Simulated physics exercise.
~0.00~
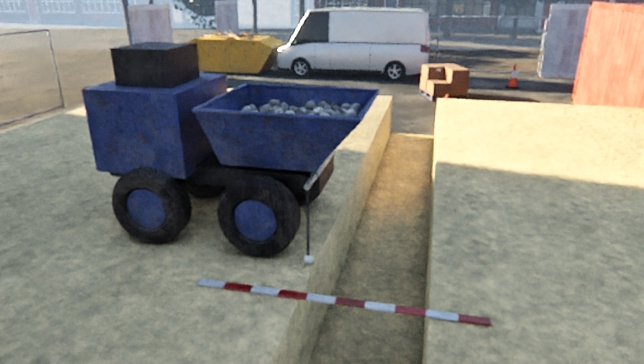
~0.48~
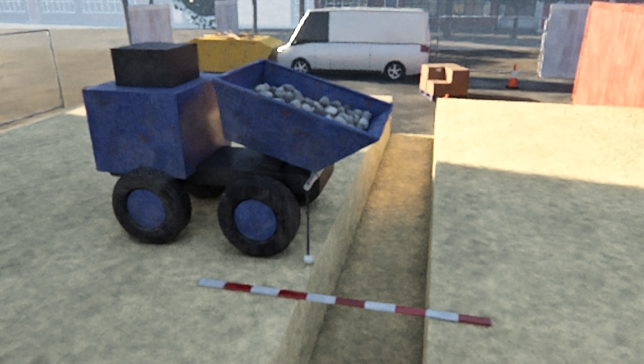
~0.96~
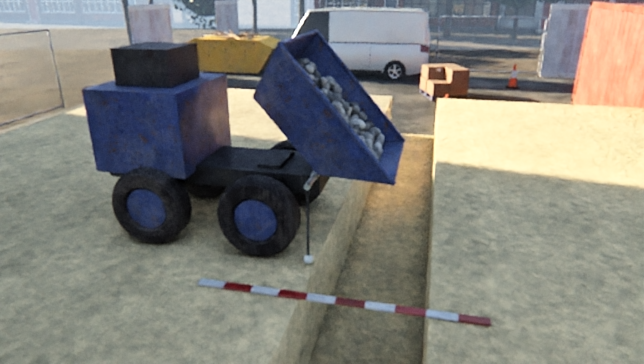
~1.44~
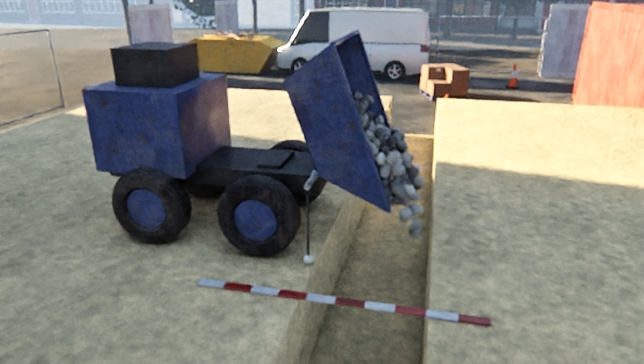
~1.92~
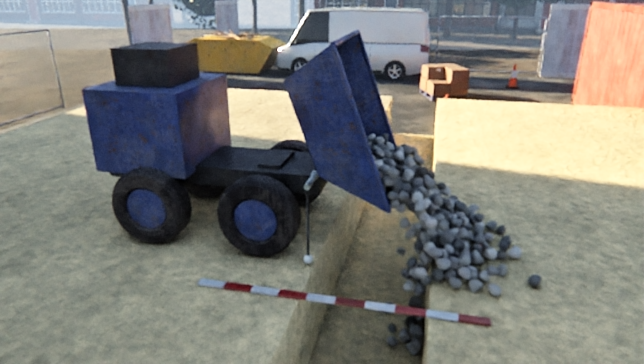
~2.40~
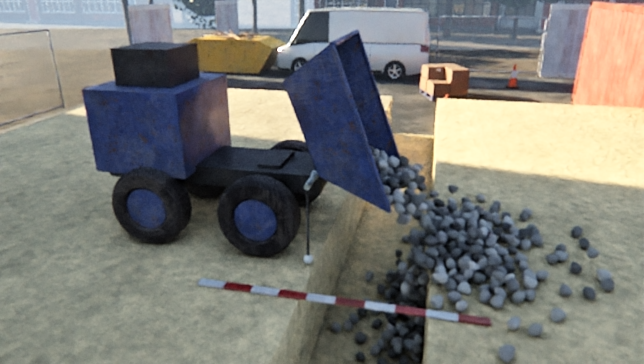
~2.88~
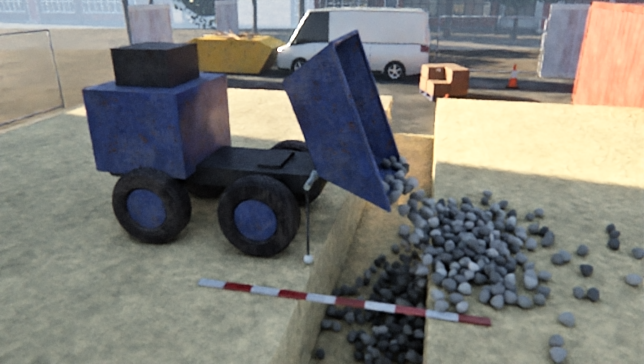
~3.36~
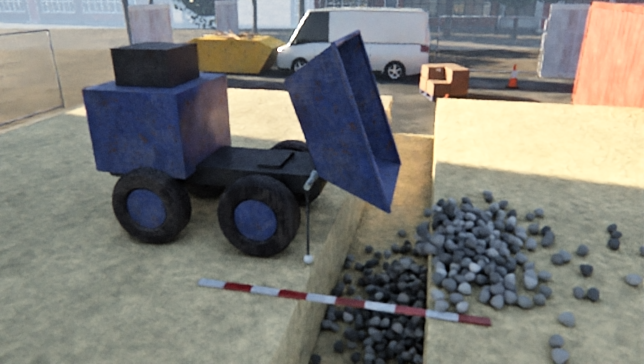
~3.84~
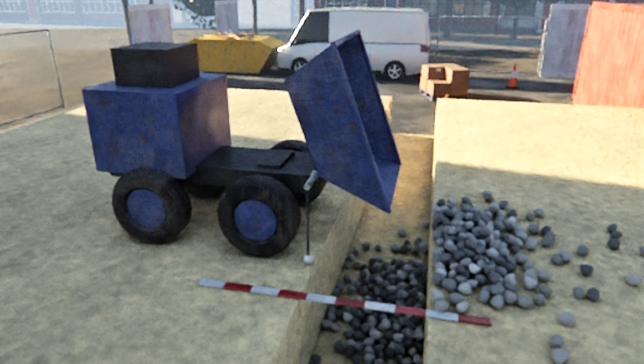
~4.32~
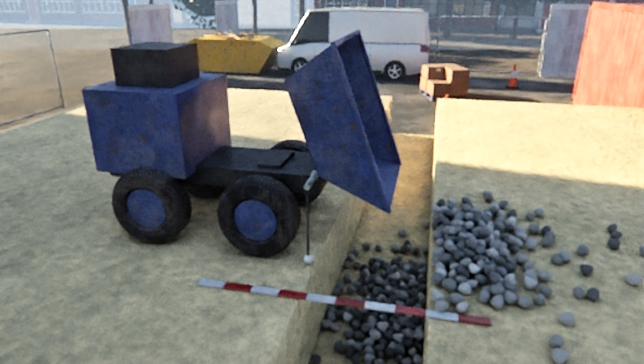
A blue dumper with dark wheels stands at the left on sandy ground beside a trench, seen from slightly above, with a red-and-white striped staff in front and a white van, a yellow skip and orange-red containers behind. Its body, loaded with grey cobbles, tips steeply forward to the right. The stones slide to the lip and pour out, some dropping into the trench and many spilling onto the far bank. The last ones slip out, leaving the raised body empty. Finally, the cobbles lie still, roughly half in the trench and the rest scattered beyond it.
